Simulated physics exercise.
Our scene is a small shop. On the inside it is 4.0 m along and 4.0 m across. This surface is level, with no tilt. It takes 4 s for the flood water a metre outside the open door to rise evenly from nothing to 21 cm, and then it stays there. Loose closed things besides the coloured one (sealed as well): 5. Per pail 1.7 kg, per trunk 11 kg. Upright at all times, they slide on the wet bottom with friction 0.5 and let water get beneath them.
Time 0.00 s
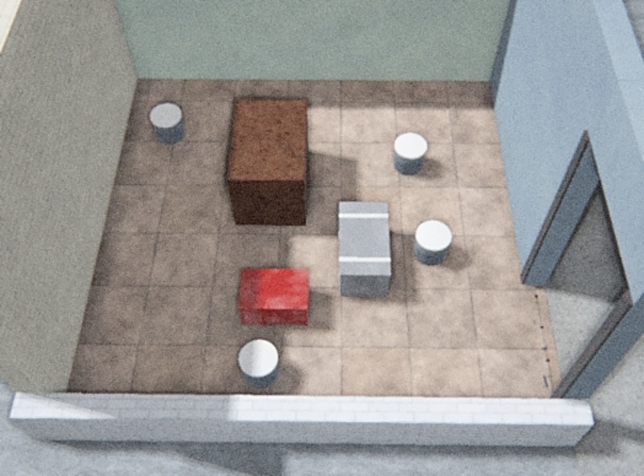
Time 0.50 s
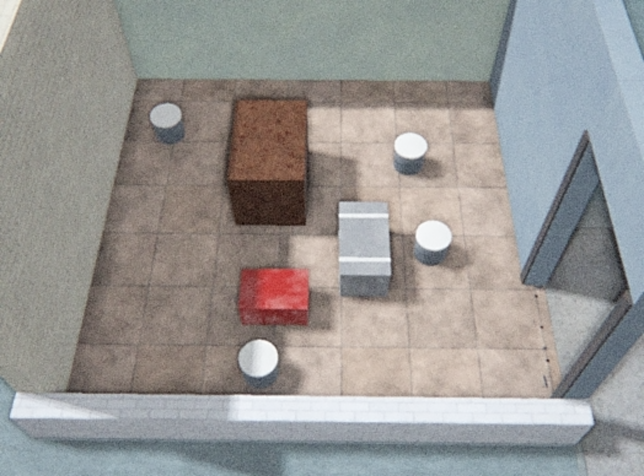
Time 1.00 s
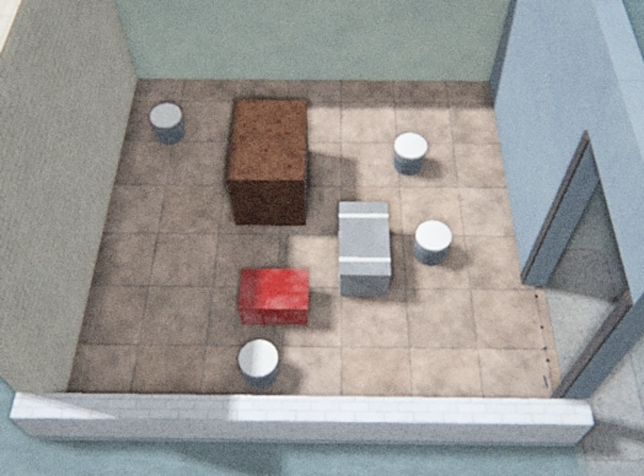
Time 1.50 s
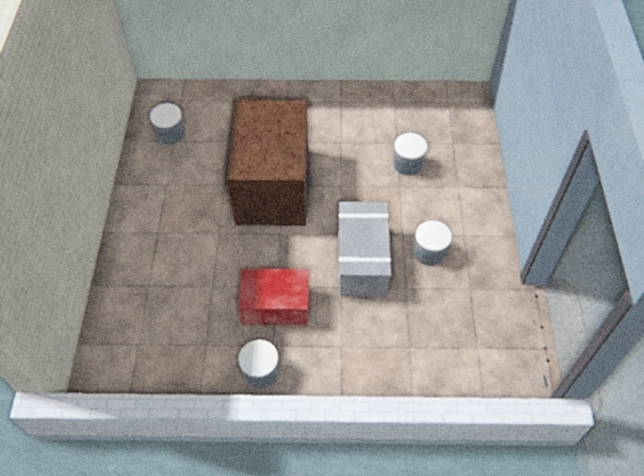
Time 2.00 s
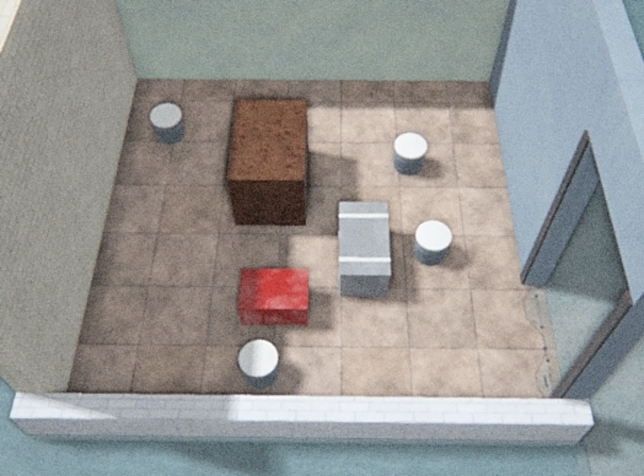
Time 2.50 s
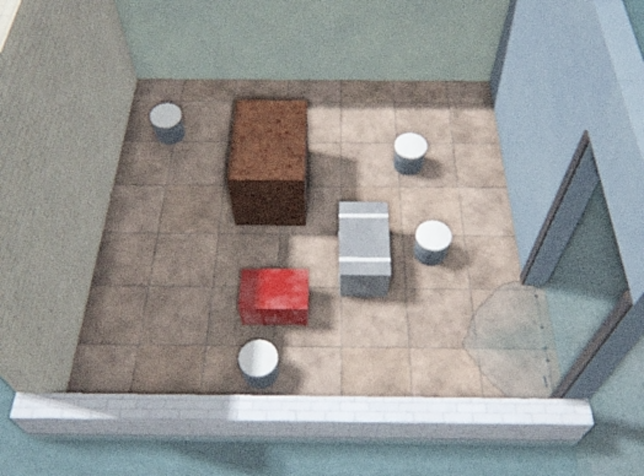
The video shows a small tiled room holding a red crate, a brown block, a grey trunk and four pails, all motionless, as water spreads over the ground outside and then enters in a thin patch through the right-hand doorway.
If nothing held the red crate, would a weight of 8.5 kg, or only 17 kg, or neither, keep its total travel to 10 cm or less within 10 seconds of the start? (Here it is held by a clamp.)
Neither would.
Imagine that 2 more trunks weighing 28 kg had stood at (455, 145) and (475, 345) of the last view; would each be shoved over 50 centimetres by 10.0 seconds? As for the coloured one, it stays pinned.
Respectively, not exceeded and exceeded.
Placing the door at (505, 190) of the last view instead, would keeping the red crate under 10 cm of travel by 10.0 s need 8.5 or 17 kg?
In that case neither load is enough.
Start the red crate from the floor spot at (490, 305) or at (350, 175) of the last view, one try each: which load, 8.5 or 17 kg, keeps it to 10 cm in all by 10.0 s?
Going in order: Neither weight works, heavier weight required.
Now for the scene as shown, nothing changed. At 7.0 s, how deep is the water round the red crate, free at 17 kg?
Depth: Approx. 6 cm.
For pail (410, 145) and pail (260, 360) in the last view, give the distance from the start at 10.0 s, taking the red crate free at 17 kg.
In turn: 5 cm, 350 cm.
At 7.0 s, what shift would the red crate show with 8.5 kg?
It would be some 140 cm from its spot.
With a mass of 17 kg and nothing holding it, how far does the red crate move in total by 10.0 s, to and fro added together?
150 cm or so in all.
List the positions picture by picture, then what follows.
The first picture shows the red crate at (274, 289), on the bottom; water covers 0.0 m2; 0 of 6 have shifted.
The second picture shows the red crate at (274, 289) rests on the ground; water covers 0.0 m2; 0 of 6 have shifted.
The third picture shows the red crate at (274, 289), on the bottom; water covers 0.0 m2; 0 of 6 have shifted.
The fourth picture shows the red crate at (274, 289), on the bottom; 0.0 m2 under water; 0 of 6 have shifted.
The fifth picture shows the red crate at (274, 289), on the bottom; water covers 0.0 m2; 0 of 6 have shifted.
The sixth picture shows the red crate at (274, 289) rests on the ground; water covers 0.5 m2; 0 of 6 have shifted.
After 3.5 s the red crate would be 0 cm from its start with 8.5 kg and 0 cm from its start with 17 kg; 0 cm of water round it then.
After 4.5 s the red crate would be 9 cm from its start with 8.5 kg and 0 cm from its start with 17 kg; 3 cm of water round it then.
After 7.0 s the red crate would be 149 cm from its start with 8.5 kg and 72 cm from its start with 17 kg; 6 cm of water round it then.
After 10.0 s the red crate would be 284 cm from its start with 8.5 kg and 148 cm from its start with 17 kg; 13 cm of water round it then.
